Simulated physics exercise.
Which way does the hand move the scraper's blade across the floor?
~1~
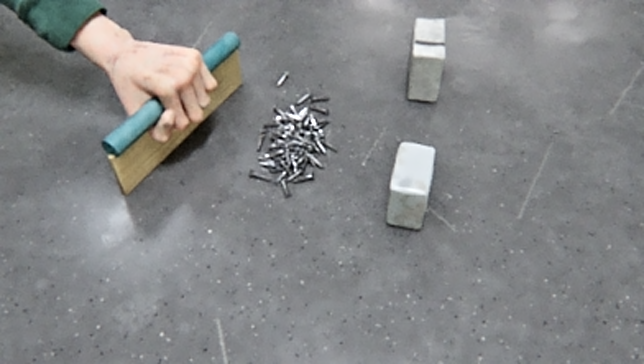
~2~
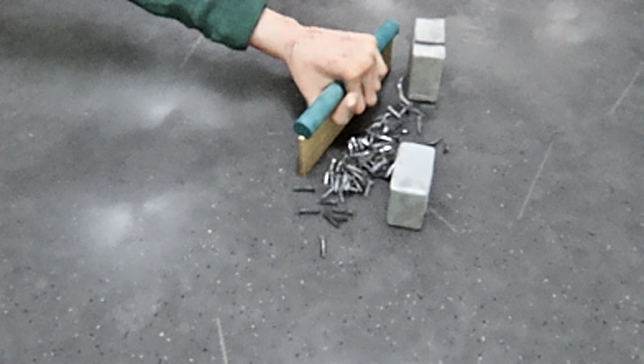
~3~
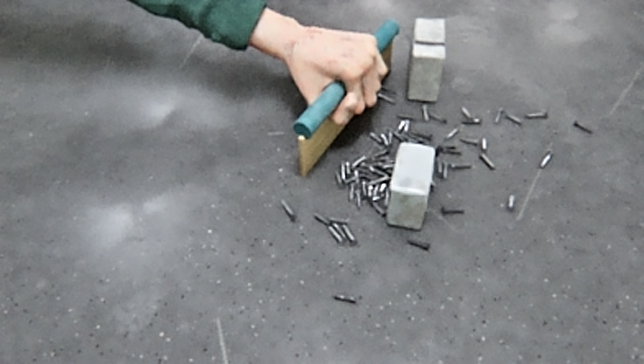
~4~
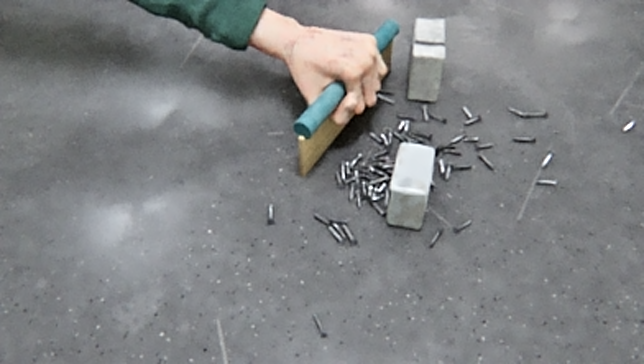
The hand moves the blade to the right, toward the two grey blocks.
